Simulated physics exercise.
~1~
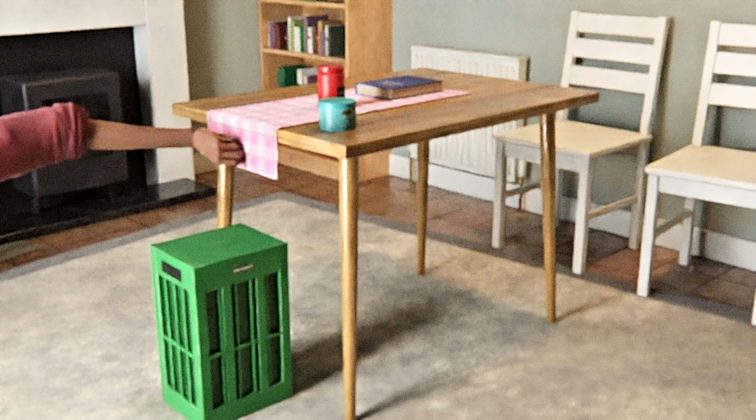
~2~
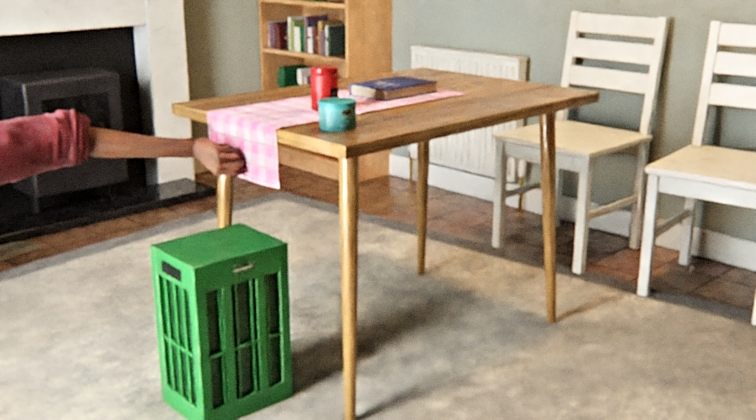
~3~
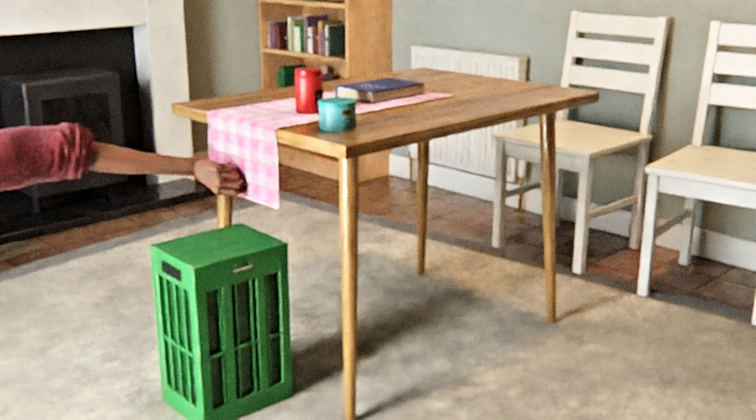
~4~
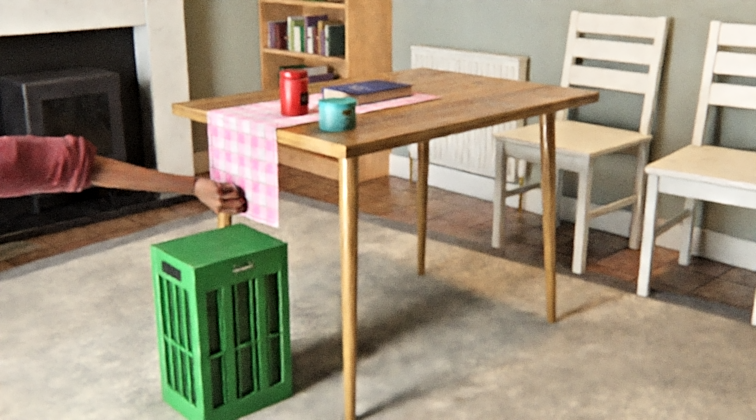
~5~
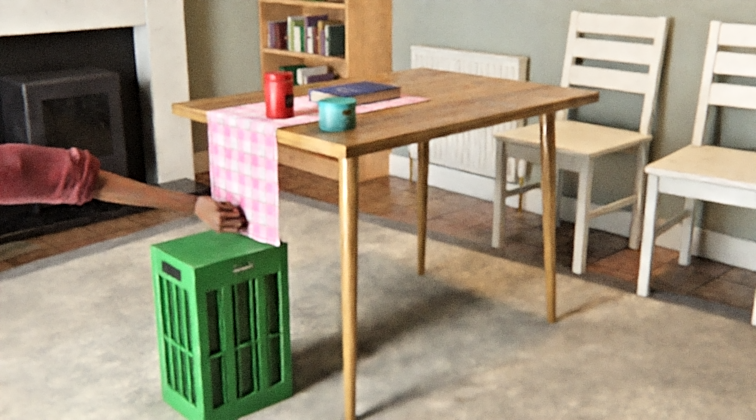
In a room with a fireplace and white chairs, a hand slowly pulled a pink checked runner down over a wooden table's edge, carrying a red jar and blue book left, until the hem reached the green crate; jar and turquoise tub stayed on.
